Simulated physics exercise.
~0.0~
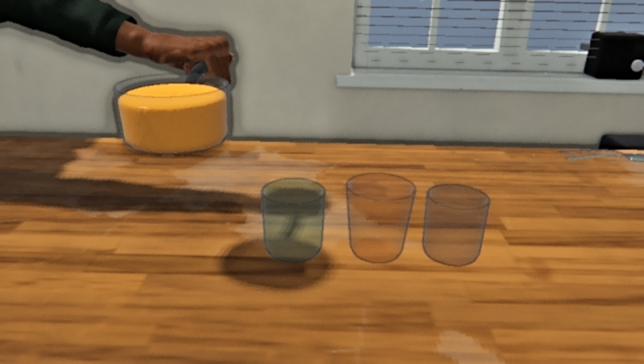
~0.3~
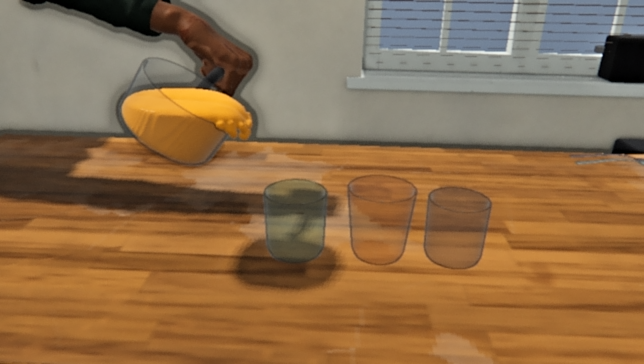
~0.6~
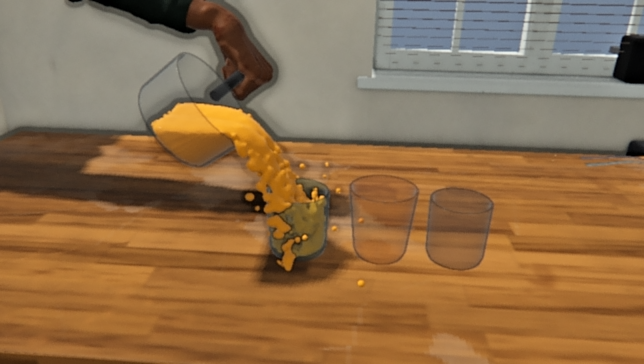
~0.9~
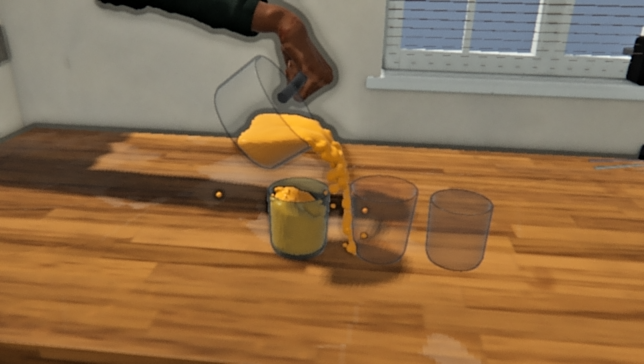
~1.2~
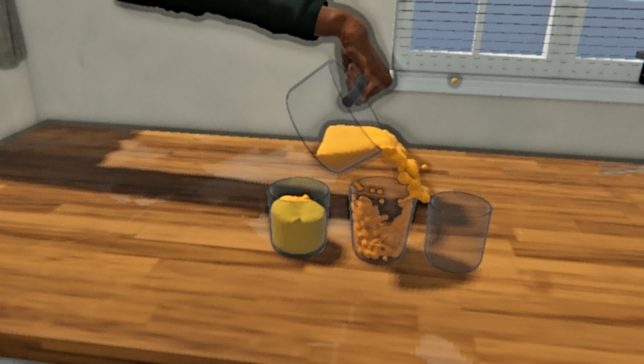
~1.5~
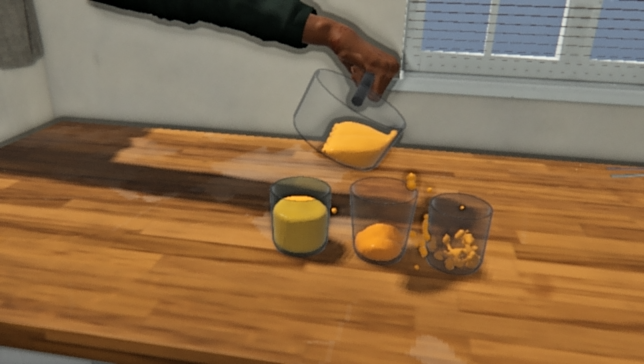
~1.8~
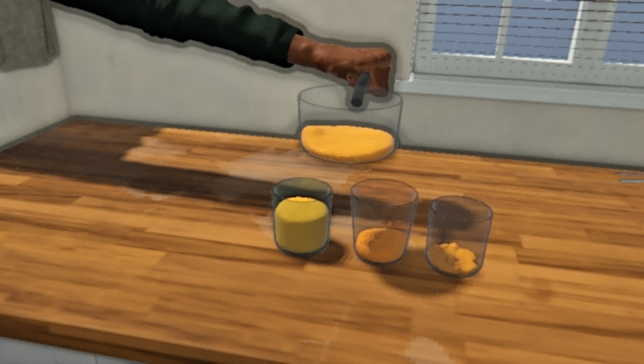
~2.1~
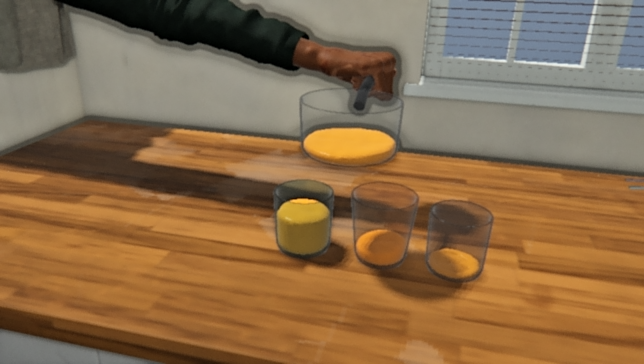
On a wooden worktop, a hand tipped a clear pot of orange juice and swept it rightward over three empty glasses, splashing some outside, then levelled it, leaving the left glass fullest, the other two with a little, and some juice still in the pot.
